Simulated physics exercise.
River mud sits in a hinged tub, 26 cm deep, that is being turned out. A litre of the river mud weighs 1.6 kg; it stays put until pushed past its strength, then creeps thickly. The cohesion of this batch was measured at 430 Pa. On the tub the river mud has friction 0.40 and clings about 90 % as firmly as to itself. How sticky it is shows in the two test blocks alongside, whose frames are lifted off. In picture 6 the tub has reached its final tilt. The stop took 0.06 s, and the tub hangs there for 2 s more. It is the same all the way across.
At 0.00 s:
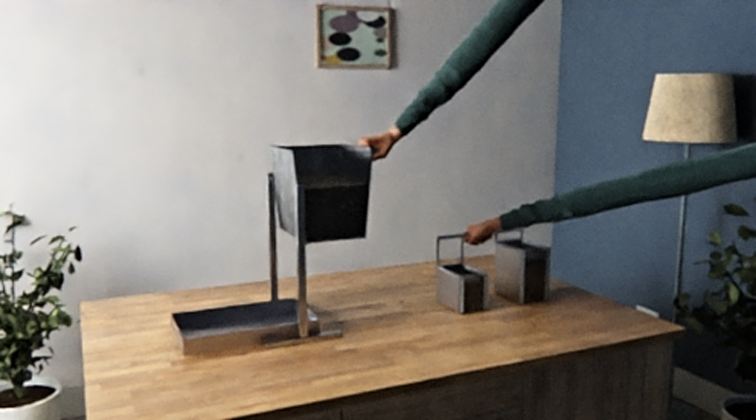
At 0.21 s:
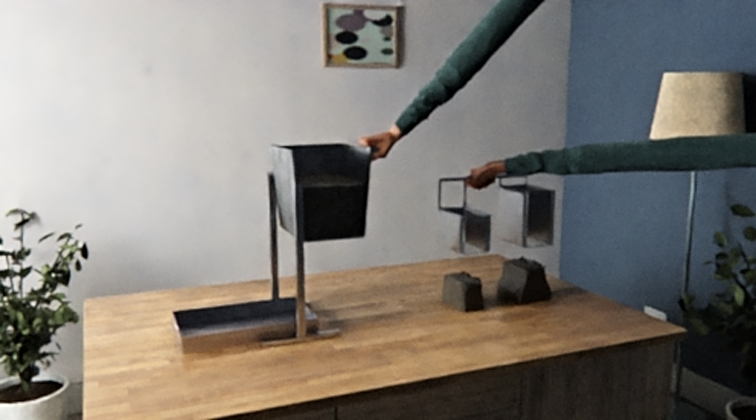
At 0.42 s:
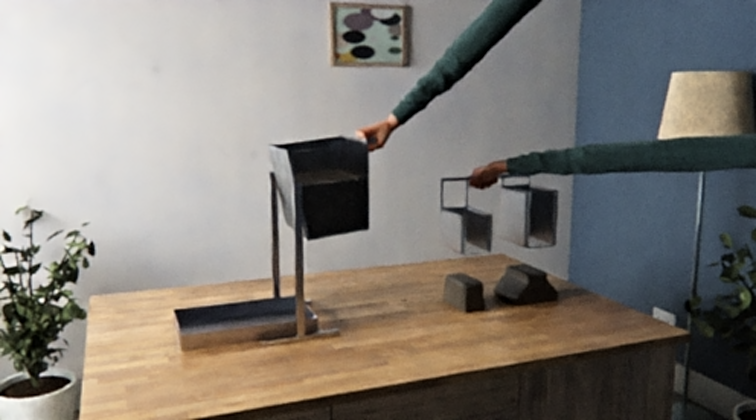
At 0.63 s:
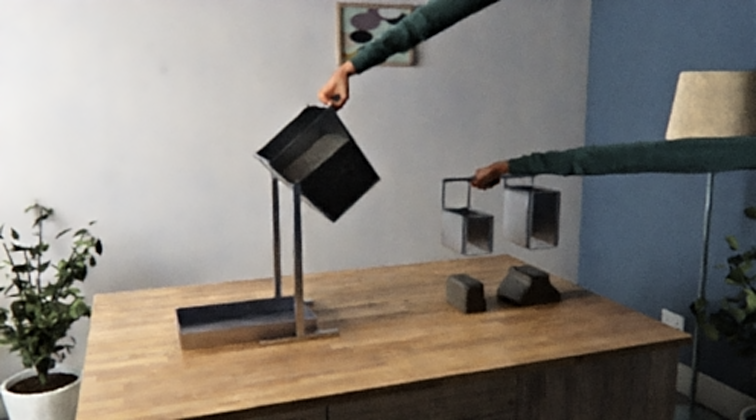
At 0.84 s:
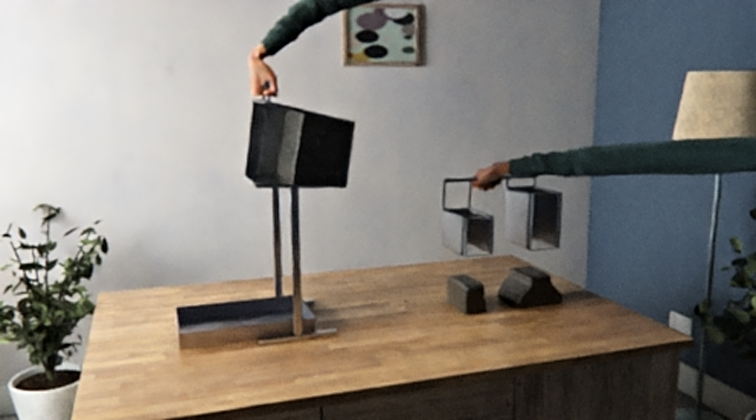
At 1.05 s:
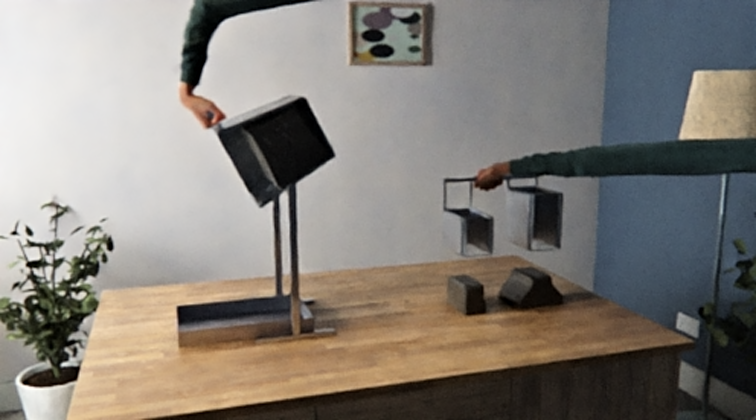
A hand lifts casings off two blocks, one slumps, and another hand tilts a tub left.
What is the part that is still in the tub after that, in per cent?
The part that is still in the tub after that is near 0 %.
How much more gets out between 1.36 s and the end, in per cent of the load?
Near 14 %.
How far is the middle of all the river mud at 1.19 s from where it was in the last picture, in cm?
About 12 cm.
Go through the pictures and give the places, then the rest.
In the first frame, handle-side rim at (370, 150), tilt 0 degrees; top of the river mud at (304, 188); blocks stand 10 cm, 16 cm (left to right).
In the second frame, handle-side rim at (370, 149), tilt 0 degrees; top of the river mud at (303, 187); blocks stand 10 cm, 13 cm (left to right).
In the third frame, handle-side rim at (366, 142), tilt 6 degrees; top of the river mud at (361, 178); blocks stand 10.0 cm, 11 cm (left to right).
In the fourth frame, handle-side rim at (329, 108), tilt 40 degrees; top of the river mud at (347, 141); blocks stand 10.0 cm, 11 cm (left to right).
In the fifth frame, handle-side rim at (266, 104), tilt 81 degrees; top of the river mud at (307, 115); blocks stand 10.0 cm, 11 cm (left to right).
In the sixth frame, handle-side rim at (219, 135), tilt 117 degrees; top of the river mud at (292, 109); blocks stand 10.0 cm, 11 cm (left to right).
After 1.19 s, the tub is at 117 degrees and holds 74 %.
After 1.36 s, the tub is at 117 degrees and holds 13 %.
After 1.53 s, the tub is at 117 degrees and holds 0 %.
After 1.70 s, the tub is at 117 degrees and holds 0 %.
After 3.05 s, at the end, the tub is at 117 degrees and holds 0 %.
